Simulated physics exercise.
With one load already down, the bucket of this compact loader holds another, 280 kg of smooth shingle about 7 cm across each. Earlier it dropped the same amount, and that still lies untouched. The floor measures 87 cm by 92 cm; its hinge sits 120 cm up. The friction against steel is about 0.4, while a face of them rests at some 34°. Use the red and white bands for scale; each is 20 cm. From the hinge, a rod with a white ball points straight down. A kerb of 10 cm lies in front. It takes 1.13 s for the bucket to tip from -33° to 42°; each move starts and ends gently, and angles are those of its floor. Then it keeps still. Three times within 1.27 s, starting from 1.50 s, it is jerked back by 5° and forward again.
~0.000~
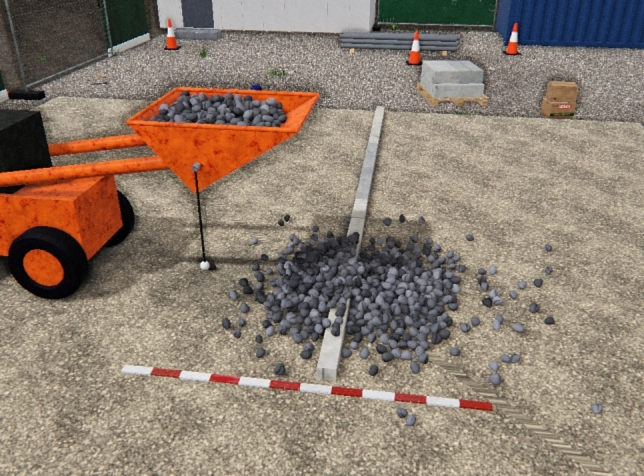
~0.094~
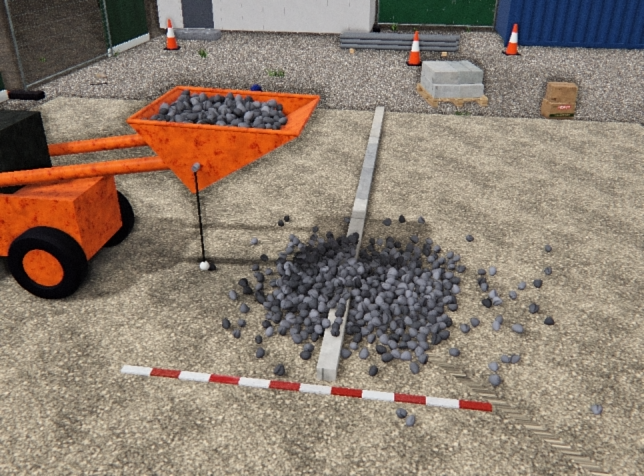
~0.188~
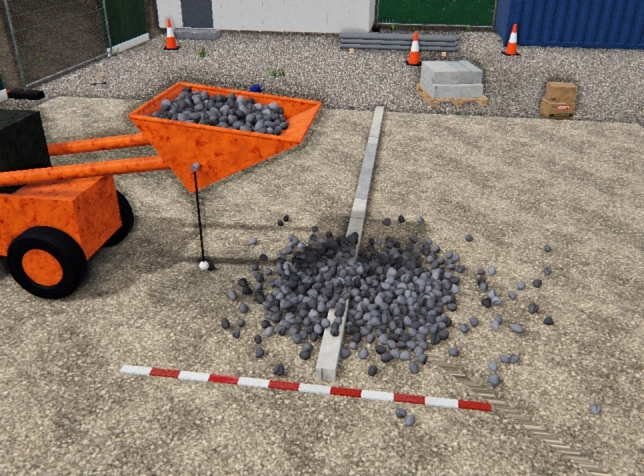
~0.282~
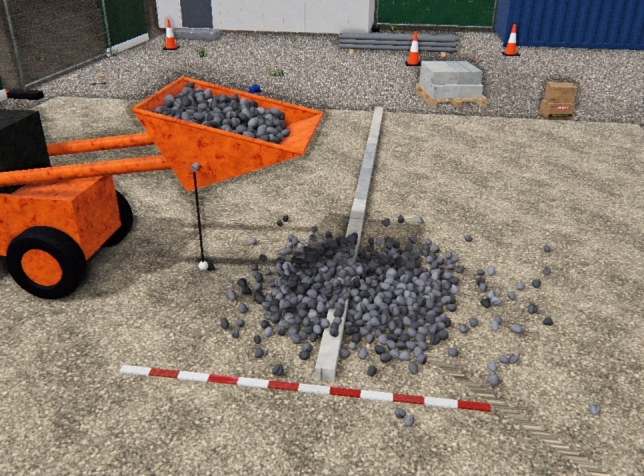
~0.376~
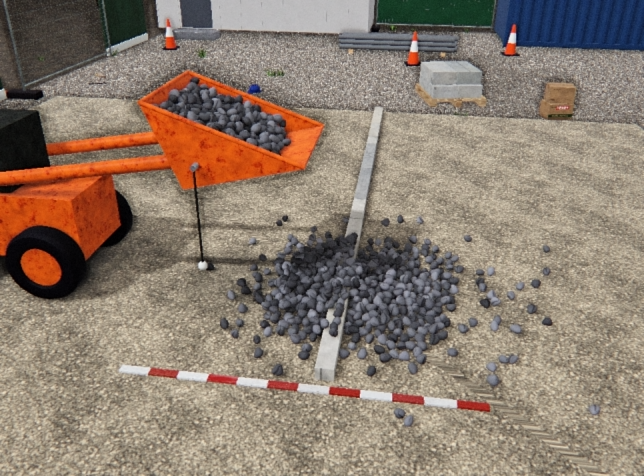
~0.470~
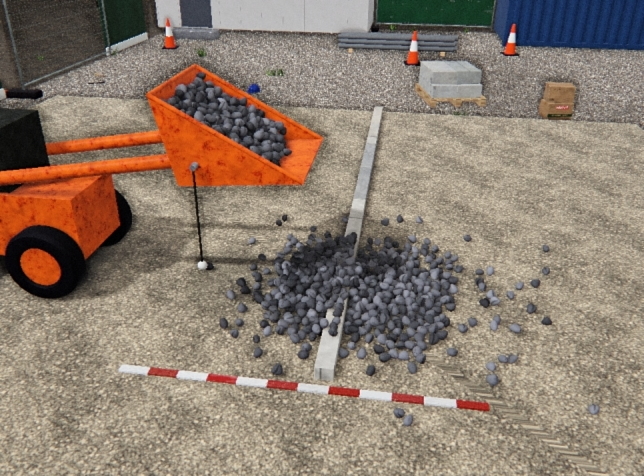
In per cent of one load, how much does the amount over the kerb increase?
About 39 per cent.
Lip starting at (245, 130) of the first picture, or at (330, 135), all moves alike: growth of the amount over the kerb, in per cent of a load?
I'd guess close to 5 per cent first and close to 75 per cent second.
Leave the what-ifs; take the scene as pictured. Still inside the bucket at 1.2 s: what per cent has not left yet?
Near 40 per cent of the load is held.
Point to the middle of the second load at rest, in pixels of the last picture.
Middle: Approx. (327, 274) px.
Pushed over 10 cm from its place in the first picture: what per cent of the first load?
Close to 15 in a hundred of them.
After 0.9 s the floor is at 30°; in per cent of one load, 100 in the bucket, 45 on this side of the kerb, 55 over the kerb; the foremost stones are at (540, 298).
After 1.2 s the floor is at 42°; in per cent of one load, 41 in the bucket, 104 on this side of the kerb, 55 over the kerb; the foremost stones are at (540, 298).
After 3.2 s the floor is at 42°; in per cent of one load, 0 in the bucket, 106 on this side of the kerb, 94 over the kerb; the foremost stones are at (540, 298).
After 5.7 s the floor is at 42°; in per cent of one load, 0 in the bucket, 106 on this side of the kerb, 94 over the kerb; the foremost stones are at (540, 298). Net gain over the kerb, 39.
